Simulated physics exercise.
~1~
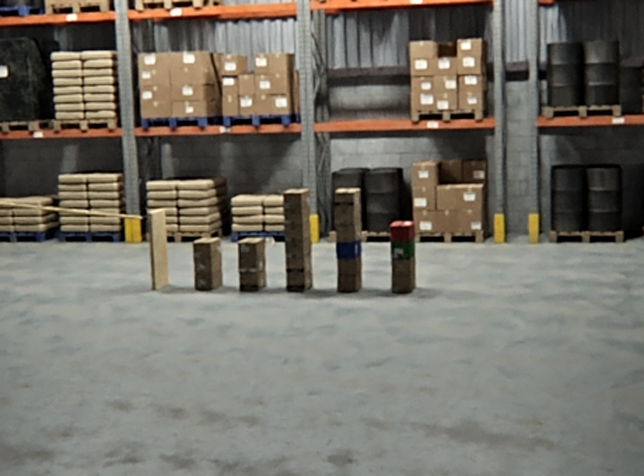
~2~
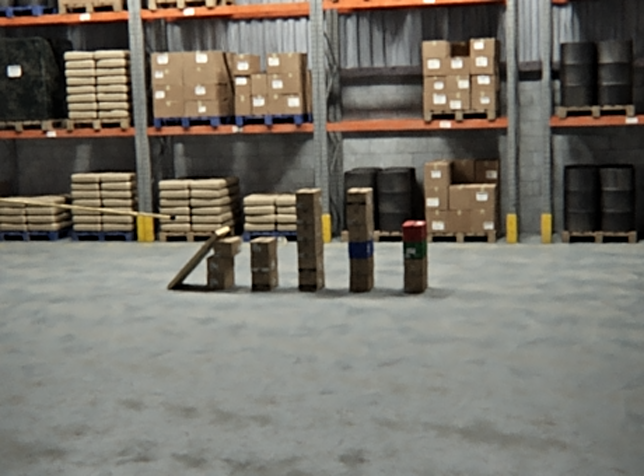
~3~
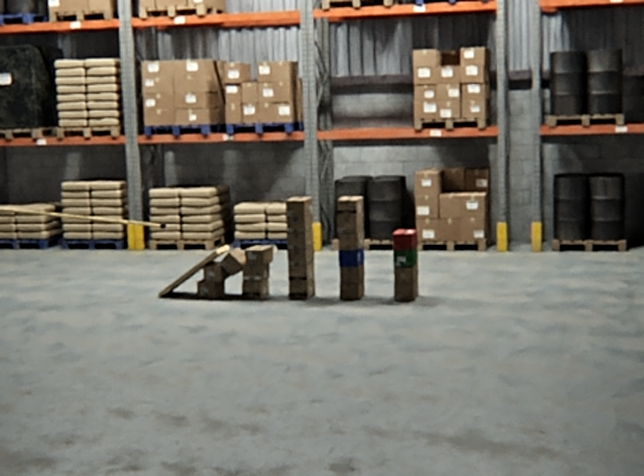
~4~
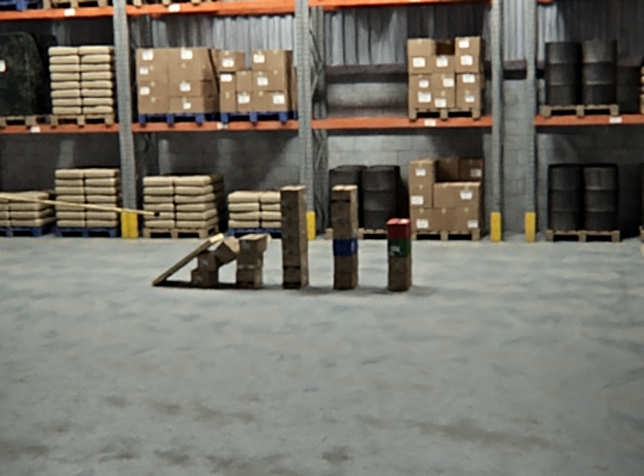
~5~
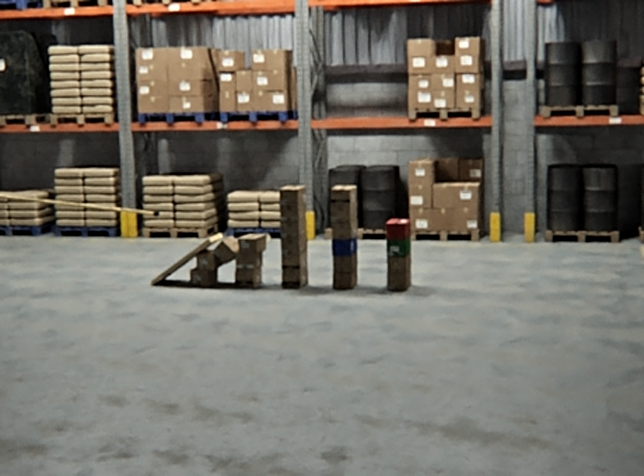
The clip opens on a warehouse floor where a tall pale board stands at the left end of a line of five parcel stacks of differing heights, with loaded shelves behind. The board tips to the right and comes to lean against the first short stack. The top of that stack shifts, and a parcel tilts over into the gap beside the second stack, where it lodges. The board slides a little lower and stops at a slant. The taller stacks stay standing, with the blue, green and red parcels still in place, as the view sways slightly and everything settles.
